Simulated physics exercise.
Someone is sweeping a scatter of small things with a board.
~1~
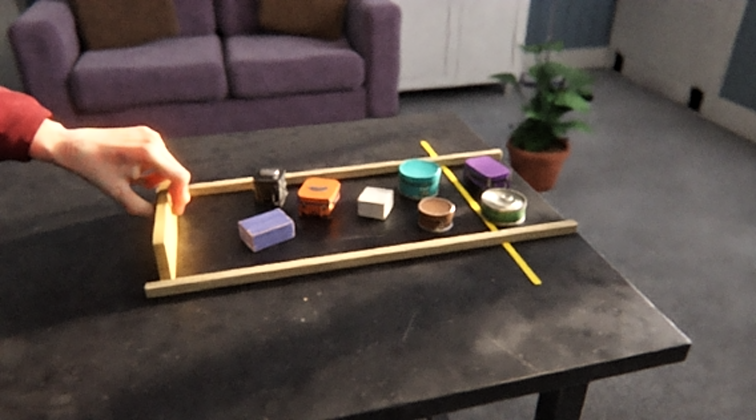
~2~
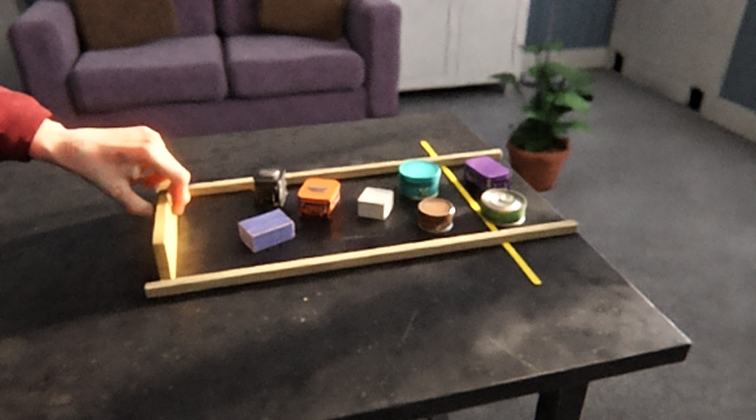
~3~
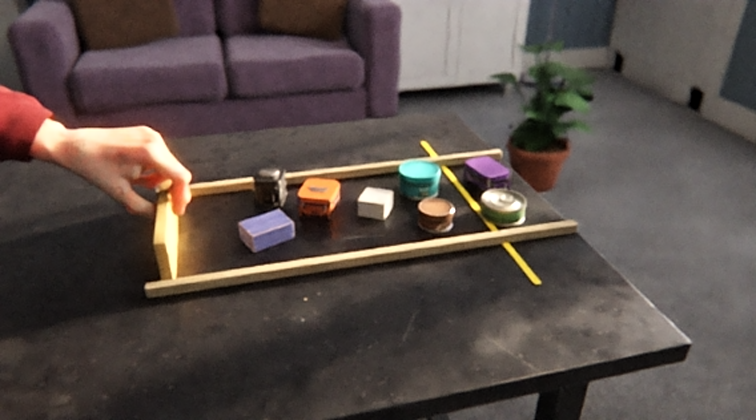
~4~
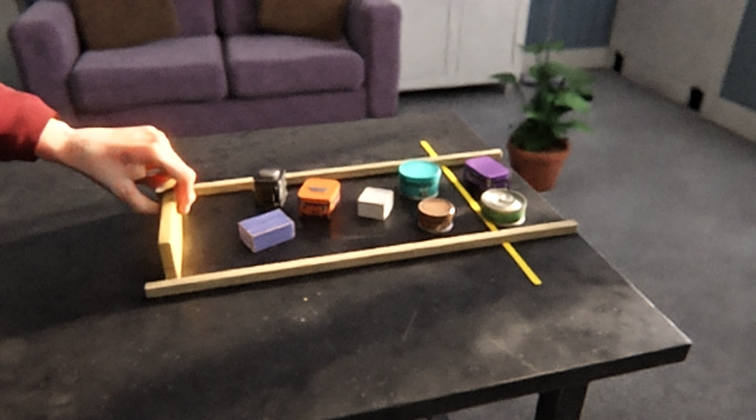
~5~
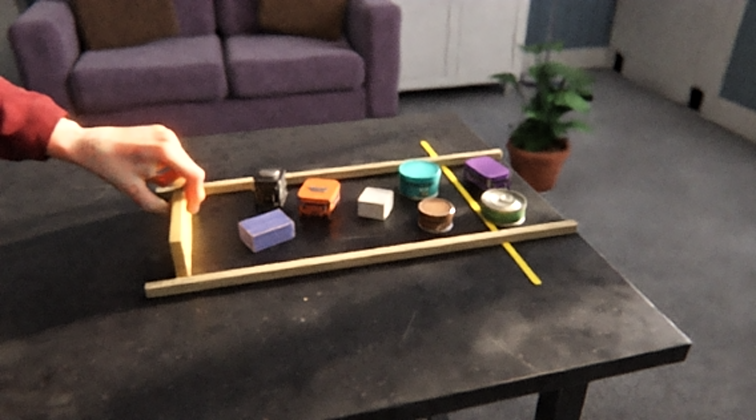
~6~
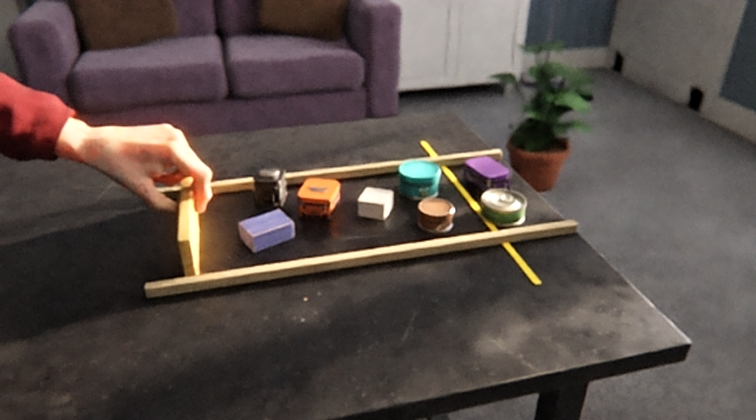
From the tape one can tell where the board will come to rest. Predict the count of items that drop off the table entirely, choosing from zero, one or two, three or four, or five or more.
The push is going to clear one or two off the end.
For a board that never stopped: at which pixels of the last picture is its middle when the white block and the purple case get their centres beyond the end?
Roughly at (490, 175) and roughly at (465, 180).
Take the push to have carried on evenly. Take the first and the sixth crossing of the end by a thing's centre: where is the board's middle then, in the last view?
At (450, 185) for the first, at (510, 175) for the sixth.
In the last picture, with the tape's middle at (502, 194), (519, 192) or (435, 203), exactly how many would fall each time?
Going through them in order, you'd see 5, 7 and 0.
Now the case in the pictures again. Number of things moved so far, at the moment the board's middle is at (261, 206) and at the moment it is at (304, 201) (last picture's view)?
2 and 3.
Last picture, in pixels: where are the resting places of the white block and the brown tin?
You'll find the first one at (515, 189) and the second at (541, 204).
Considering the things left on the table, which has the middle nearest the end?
Purple case.
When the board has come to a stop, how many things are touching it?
All in all, 3.
Early on, none off yet; purple case at rest near (487, 176); green tin at rest near (503, 207); turquoise tin at rest near (419, 180).
Finally, the number that fall off is one or two; lost, green tin.
